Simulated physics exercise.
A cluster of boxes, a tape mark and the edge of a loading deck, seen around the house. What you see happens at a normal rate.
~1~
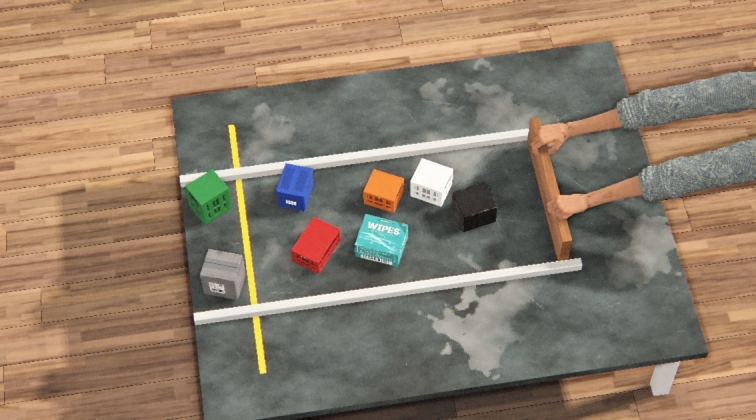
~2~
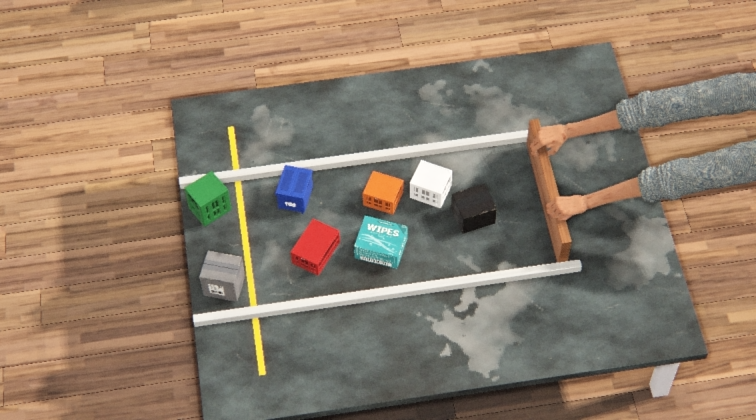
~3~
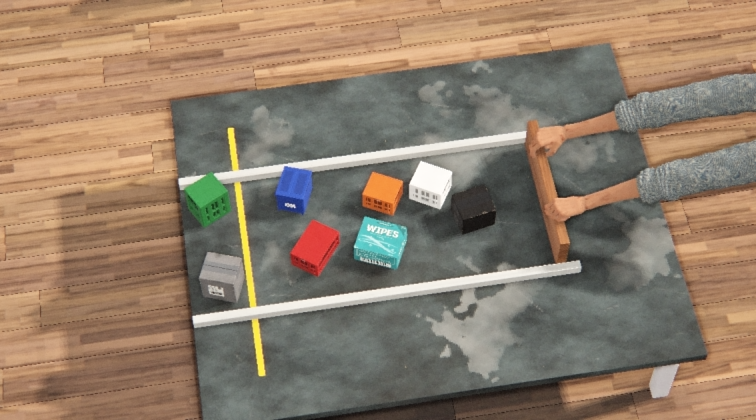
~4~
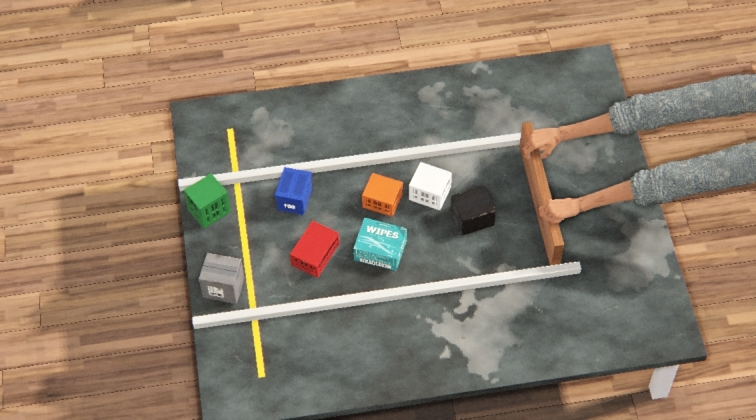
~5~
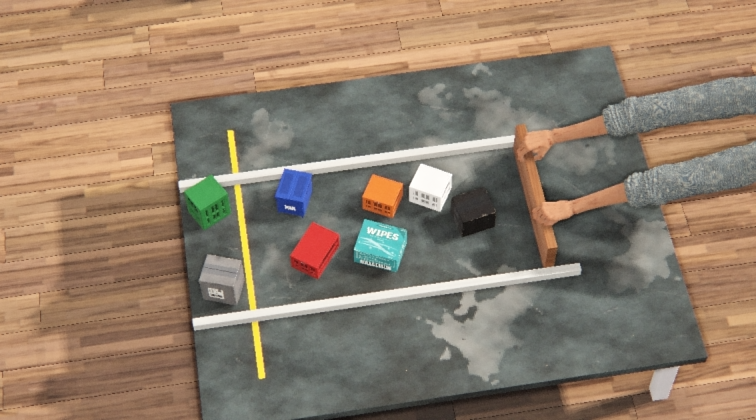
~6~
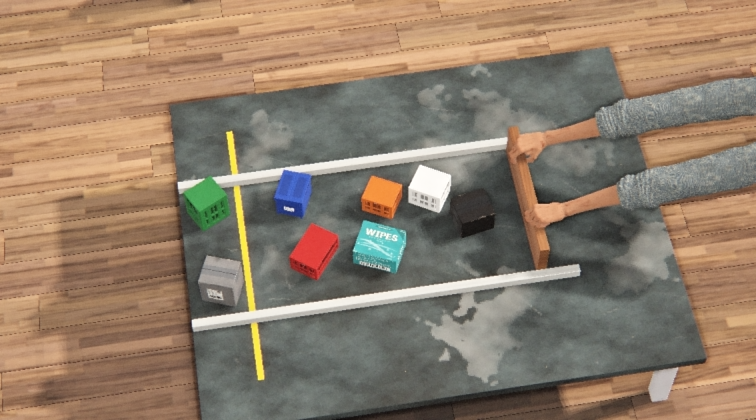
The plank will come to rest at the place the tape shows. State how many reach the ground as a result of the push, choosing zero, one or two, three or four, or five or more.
My prediction is three or four fallers.
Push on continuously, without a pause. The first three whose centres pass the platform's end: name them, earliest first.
In order: The grey parcel, the green crate, the red crate.
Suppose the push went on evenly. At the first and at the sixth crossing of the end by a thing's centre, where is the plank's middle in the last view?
I'd put the first at about (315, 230) and the next at about (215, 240).
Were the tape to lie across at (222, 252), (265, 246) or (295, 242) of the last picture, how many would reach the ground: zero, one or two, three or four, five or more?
Five or more; three or four; one to two.
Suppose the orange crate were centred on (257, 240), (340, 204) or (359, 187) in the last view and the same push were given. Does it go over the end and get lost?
At the three spots, the orange crate tips over, keeps its place and keeps its place.
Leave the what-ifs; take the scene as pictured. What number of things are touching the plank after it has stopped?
Total: 2.
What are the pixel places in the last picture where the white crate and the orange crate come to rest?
In the last picture, roughly (224, 208) and (194, 222).
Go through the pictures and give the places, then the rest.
In the first picture, green crate (209, 197); grey parcel (223, 275); blue tote (295, 188); plank (549, 189); tape (246, 243).
In the second picture, grey parcel (223, 276); black parcel (474, 209).
In the third picture, blue tote (294, 191); plank (546, 192).
In the fourth picture, green crate (207, 201); orange crate (382, 195).
In the fifth picture, grey parcel (222, 280); white crate (430, 188).
In the sixth picture, green crate (207, 204); grey parcel (221, 281); blue tote (294, 194); plank (527, 198); tape (244, 249).
Soon after, none off yet; green crate at rest near (207, 204); grey parcel at rest near (221, 281); blue tote at rest near (294, 194).
After that, none off yet; green crate at rest near (207, 204); grey parcel at rest near (221, 281); blue tote displaced a little near (284, 195).
And then, none off yet; green crate displaced about its own width near (184, 206); grey parcel tilting a little near (175, 300); blue tote displaced well along near (215, 207).
In the end, the number that fall off is three or four; gone, red crate, blue tote, grey parcel and green crate.
